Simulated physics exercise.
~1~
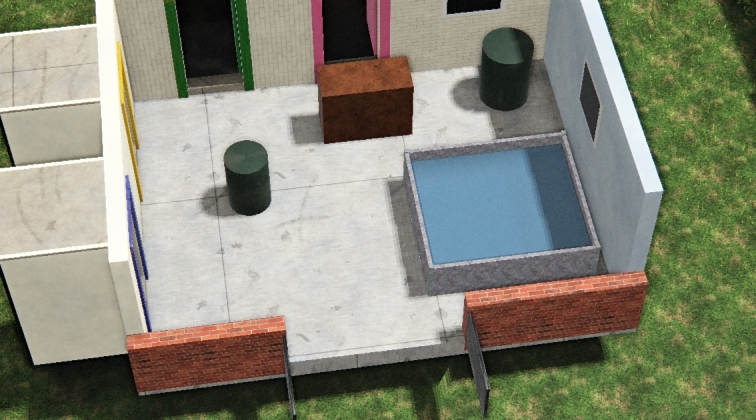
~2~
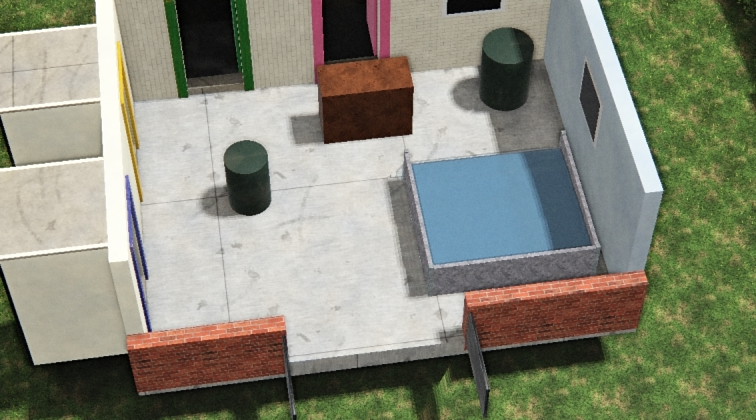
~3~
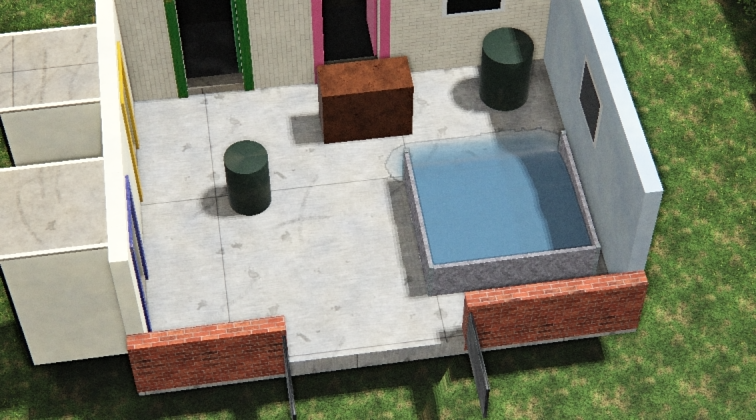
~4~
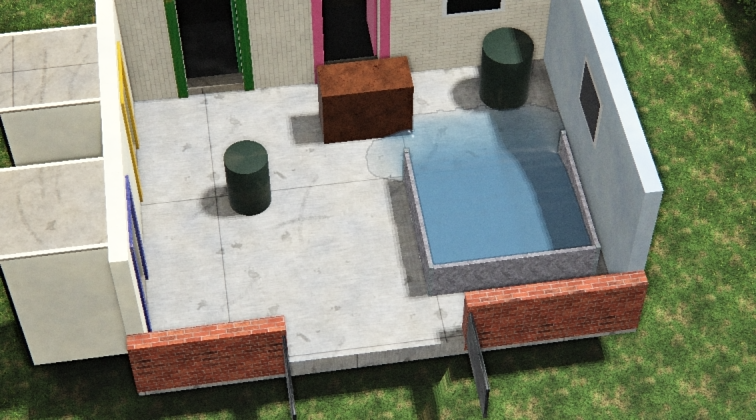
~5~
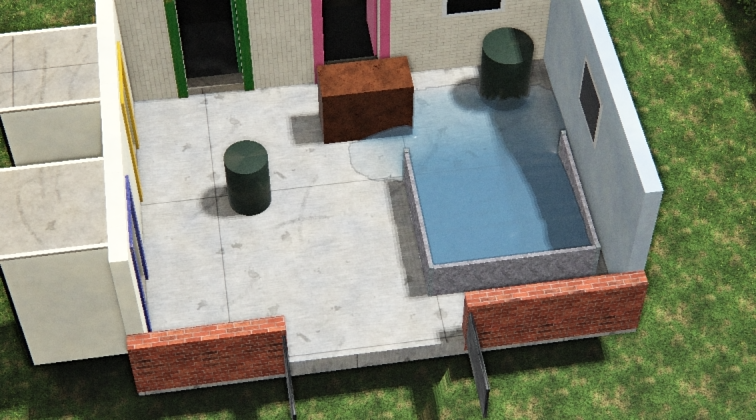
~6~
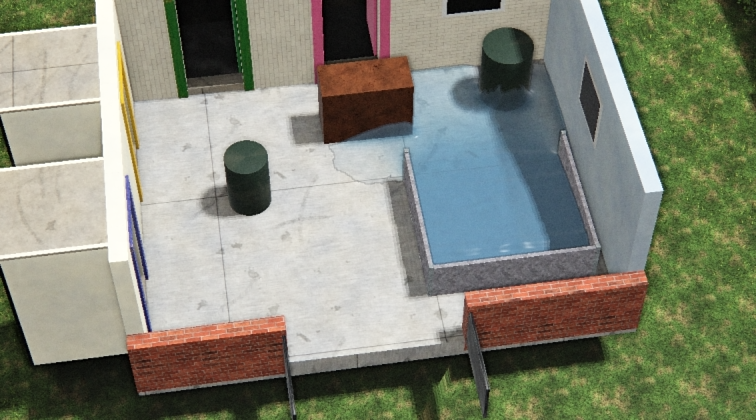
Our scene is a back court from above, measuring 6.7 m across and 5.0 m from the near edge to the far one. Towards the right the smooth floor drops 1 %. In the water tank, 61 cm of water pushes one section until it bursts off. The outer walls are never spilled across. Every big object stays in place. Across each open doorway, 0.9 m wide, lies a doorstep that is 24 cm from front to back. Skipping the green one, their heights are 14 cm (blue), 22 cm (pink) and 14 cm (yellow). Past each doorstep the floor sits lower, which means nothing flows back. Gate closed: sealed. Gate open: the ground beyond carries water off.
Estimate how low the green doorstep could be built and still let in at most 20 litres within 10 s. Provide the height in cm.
I would say 7 cm or so.
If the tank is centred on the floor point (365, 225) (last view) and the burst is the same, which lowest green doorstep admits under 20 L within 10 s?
With that change, some 21 centimetres.
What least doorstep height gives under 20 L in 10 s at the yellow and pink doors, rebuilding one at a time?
About 14.5 cm at yellow and 13.0 cm at pink.
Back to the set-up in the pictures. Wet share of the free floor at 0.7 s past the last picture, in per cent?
The wet part is about 25 per cent.
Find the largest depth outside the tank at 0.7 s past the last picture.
Close to 48 centimetres.
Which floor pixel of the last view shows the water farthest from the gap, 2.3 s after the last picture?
(135, 107).
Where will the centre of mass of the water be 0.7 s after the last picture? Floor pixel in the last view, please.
Centre of mass: About (483, 177) px.
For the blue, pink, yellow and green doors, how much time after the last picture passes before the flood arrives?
Arrives: Blue 3.6 s / pink 0.4 s / yellow 1.8 s / green 1.5 s.
Then, 0.7 s after the last picture water covers 25 % of the floor, deepest (48 cm) near (435, 75); it has not reached the green door.
Then, 2.3 s after the last picture water covers 55 % of the floor, deepest (38 cm) near (514, 76); 9 cm at the green door, 0 litres in over its 15 cm doorstep.
Then, 9.3 s after the last picture water covers 95 % of the floor, deepest (16 cm) near (519, 135); 9 cm at the green door, 0 litres in over its 15 cm doorstep.
At the green door as built, the water peaked near 11 cm, 6.1 s after the last picture.
Run again over the same 10 s with other heights there, 29 litres in over 6 cm, 12 litres over 8 cm. The limit of 20 litres is kept from about 7 cm up.
